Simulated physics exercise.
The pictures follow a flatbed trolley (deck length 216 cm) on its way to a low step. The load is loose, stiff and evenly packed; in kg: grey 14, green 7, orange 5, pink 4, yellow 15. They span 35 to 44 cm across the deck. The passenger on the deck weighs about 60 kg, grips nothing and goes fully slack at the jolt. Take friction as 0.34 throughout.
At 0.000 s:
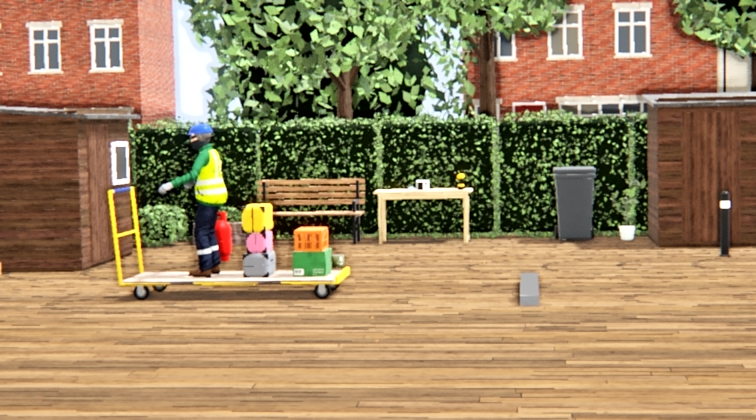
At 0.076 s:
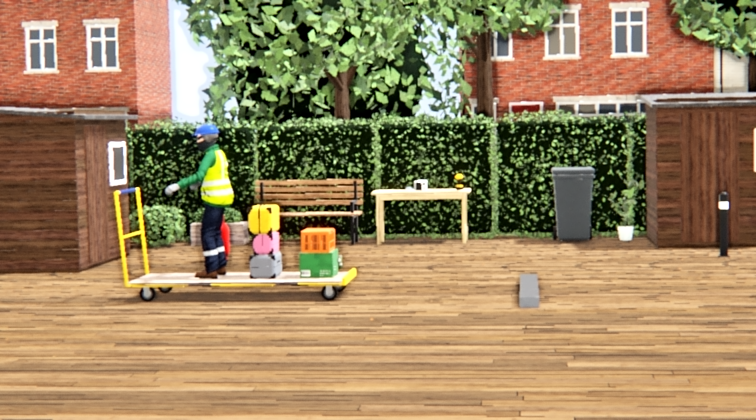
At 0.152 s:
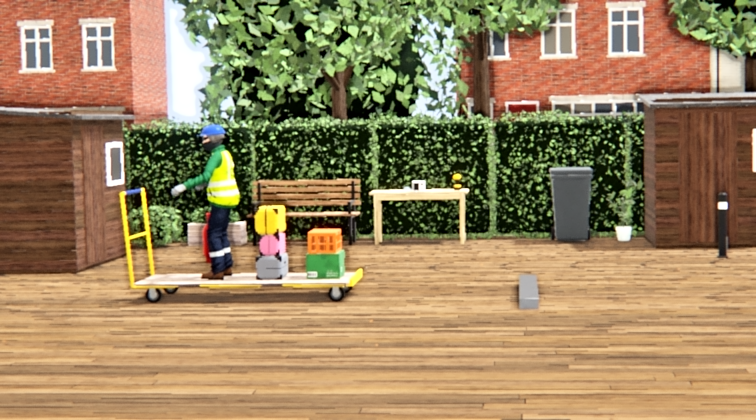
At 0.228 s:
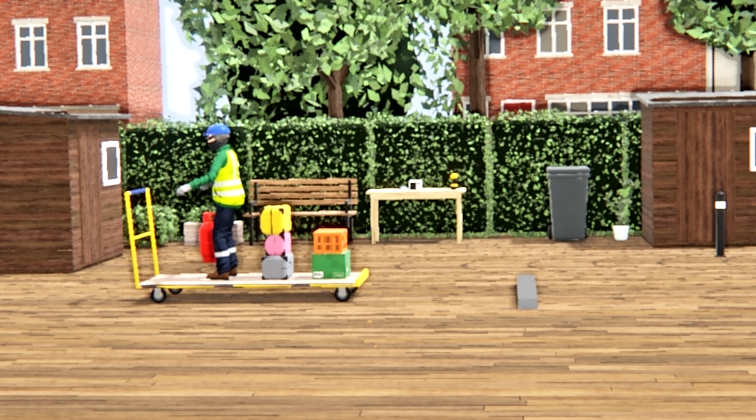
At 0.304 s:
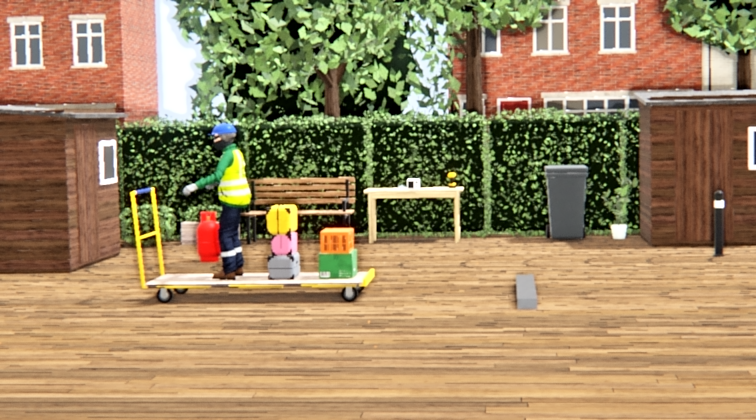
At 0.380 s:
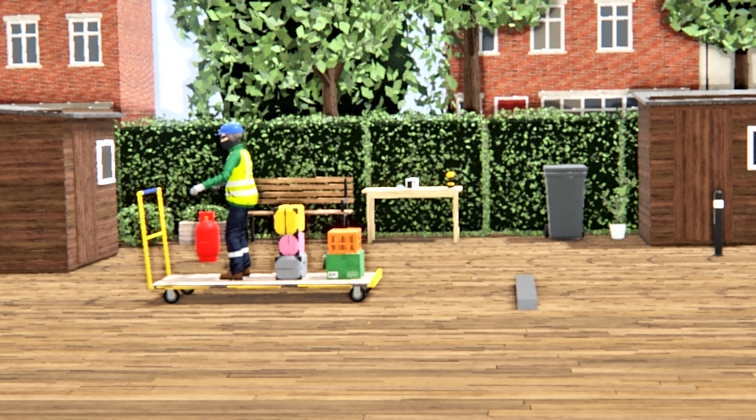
A yellow flatbed trolley carrying a standing worker and loose luggage rolls slowly right across decking.
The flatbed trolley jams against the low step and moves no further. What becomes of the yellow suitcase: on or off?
At this pace the yellow suitcase stays on.
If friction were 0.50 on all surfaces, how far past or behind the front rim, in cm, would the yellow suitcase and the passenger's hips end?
Then yellow 30 behind, hips 90 behind.
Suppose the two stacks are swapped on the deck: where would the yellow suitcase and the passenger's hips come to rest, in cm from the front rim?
In that case yellow 10 behind, hips 110 behind.
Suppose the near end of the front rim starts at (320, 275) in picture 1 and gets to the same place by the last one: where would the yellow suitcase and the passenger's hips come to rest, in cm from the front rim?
In that case yellow 60 past, hips 90 behind.
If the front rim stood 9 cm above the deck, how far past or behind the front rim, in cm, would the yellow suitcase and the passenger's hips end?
Then yellow 50 behind, hips 120 behind.
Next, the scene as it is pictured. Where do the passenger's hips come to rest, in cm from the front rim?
About 120 cm behind the rim.
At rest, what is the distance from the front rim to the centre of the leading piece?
About 50 cm past the rim.
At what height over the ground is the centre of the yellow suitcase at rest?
Some 50 cm up.
After 1.75 s the deck stops.
After 2.00 s the yellow suitcase is 70 cm behind the rim, tilted 0°, near (453, 218) in the last picture's view.
After 2.30 s the yellow suitcase is 53 cm behind the rim, tilted 20°, near (471, 218) in the last picture's view.
After 2.75 s the yellow suitcase is 43 cm behind the rim, tilted 75°, near (481, 239) in the last picture's view.
Final state at 5.4 s, past the rim, orange crate; behind it, grey suitcase, green parcel, pink suitcase, yellow suitcase and the passenger's hips.
